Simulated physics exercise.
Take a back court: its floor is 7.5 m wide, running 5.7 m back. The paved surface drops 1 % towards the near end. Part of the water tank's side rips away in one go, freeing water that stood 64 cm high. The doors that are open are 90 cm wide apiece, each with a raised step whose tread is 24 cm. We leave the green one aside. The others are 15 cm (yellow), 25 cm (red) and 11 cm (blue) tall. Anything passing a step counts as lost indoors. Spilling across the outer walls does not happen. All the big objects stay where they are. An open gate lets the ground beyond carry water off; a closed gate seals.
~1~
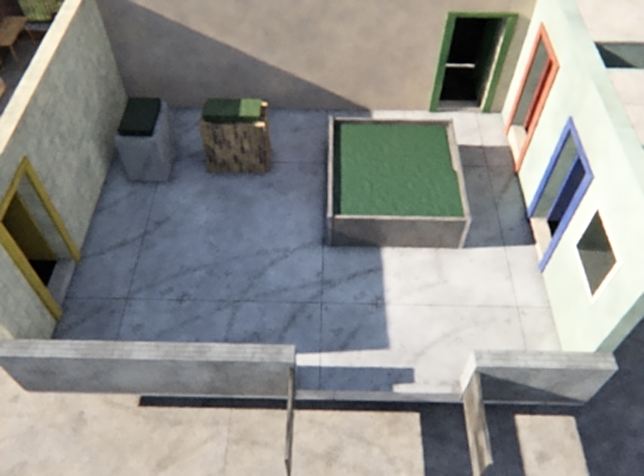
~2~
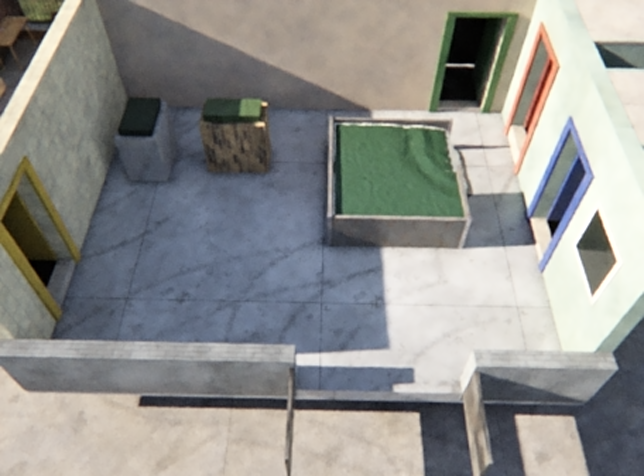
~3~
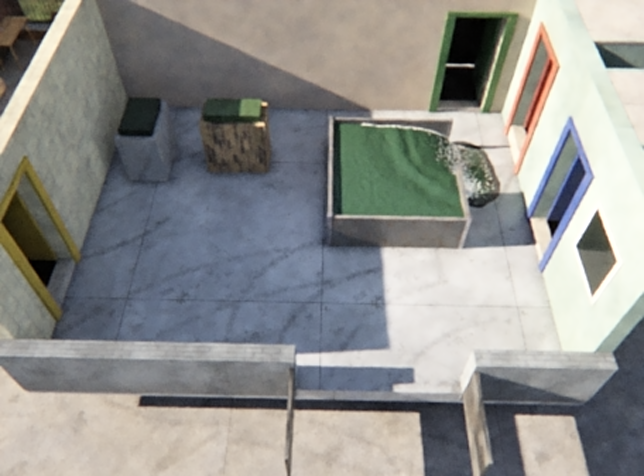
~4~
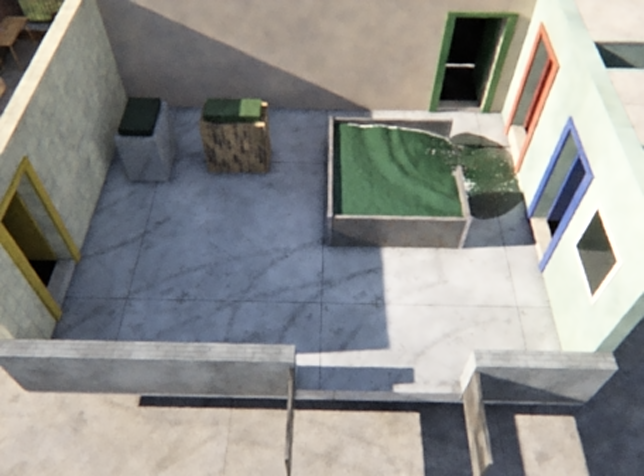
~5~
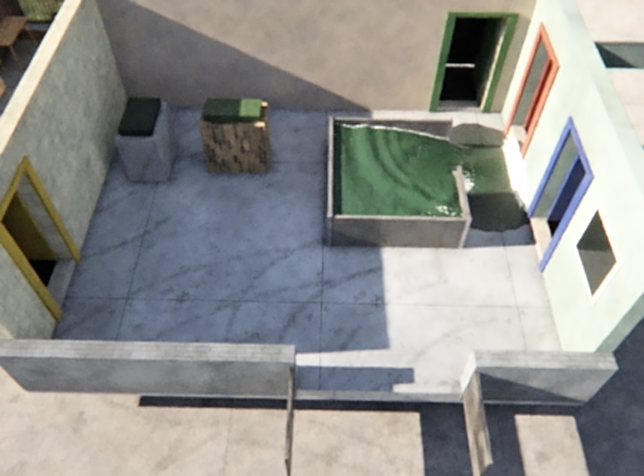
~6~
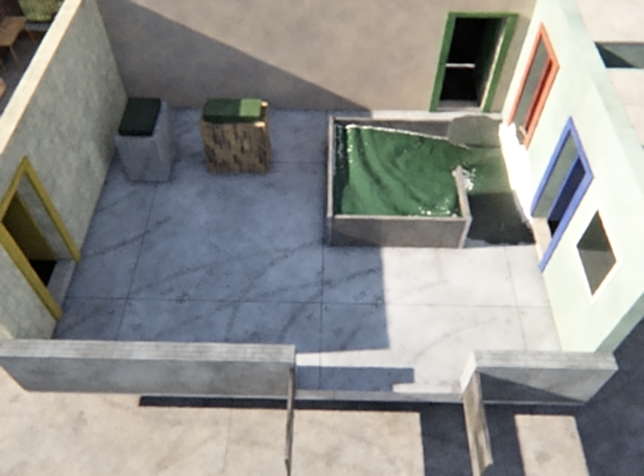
In a walled courtyard, green water bursts through the tank's right side and spreads across the paving.
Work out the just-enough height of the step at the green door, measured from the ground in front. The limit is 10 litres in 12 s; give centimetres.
It works out at roughly 28 cm.
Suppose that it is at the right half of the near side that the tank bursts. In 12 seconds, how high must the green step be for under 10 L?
Near 9.5 cm.
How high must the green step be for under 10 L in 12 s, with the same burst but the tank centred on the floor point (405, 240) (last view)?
I'd put it at close to 27 cm.
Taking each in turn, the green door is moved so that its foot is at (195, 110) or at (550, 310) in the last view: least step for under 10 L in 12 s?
Minimums: About 10.5 cm and 8.0 cm.
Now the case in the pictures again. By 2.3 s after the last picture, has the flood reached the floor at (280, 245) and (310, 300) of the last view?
Taking them in turn, they come out spared and spared.
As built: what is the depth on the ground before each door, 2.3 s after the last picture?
Lab note, cm: Green 22; yellow 0; red 31; blue 10.
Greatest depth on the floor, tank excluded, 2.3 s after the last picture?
34 cm.
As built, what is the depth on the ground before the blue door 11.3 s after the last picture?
Lab note: Depth approx. 4.0 cm.
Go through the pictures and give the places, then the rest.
The water tank at (394, 168) is whole and still, 64 cm deep; the green door at (469, 70) is dry, in the first frame.
The front is at (466, 193), 0.3 m from the gap at (449, 162); 0.3 m2 of floor is wet, 64 cm left at the back, in the second frame.
The front is at (495, 186), 0.8 m from the gap at (448, 164); 1.0 m2 of floor is wet, 64 cm left at the back, in the third frame.
Water pours out at (448, 165) and has run 1.3 m, to (520, 192); about 8 cm deep outside, 64 cm at the back, in the fourth frame.
The front is at (524, 158), 1.4 m from the gap at (448, 165); 2.6 m2 of floor is wet, 64 cm left at the back, in the fifth frame.
The gap is at (448, 165), the front 1.5 m out at (531, 234); the back of the water tank holds 59 cm; the green door at (469, 70), 1.7 m from the gap, is still 0.4 m from the nearest water, in the sixth frame.
Then, 0.7 s after the last picture water covers 10 % of the floor, deepest (55 cm) near (498, 116); 13 cm at the green door, 0 litres in over its 9 cm step.
Then, 2.3 s after the last picture water covers 35 % of the floor, deepest (34 cm) near (498, 116); 22 cm at the green door, 93 litres in over its 9 cm step.
Then, 11.3 s after the last picture water covers 90 % of the floor, deepest (10 cm) near (42, 368); 7 cm at the green door, 263 litres in over its 9 cm step.
At the green door as built, the water peaked near 23 cm, 1.7 s after the last picture.
Run again over the same 12 s with other heights there, 20 litres in over 24.5 cm, 2 litres over 34 cm. The limit of 10 litres is kept from about 28 cm up.
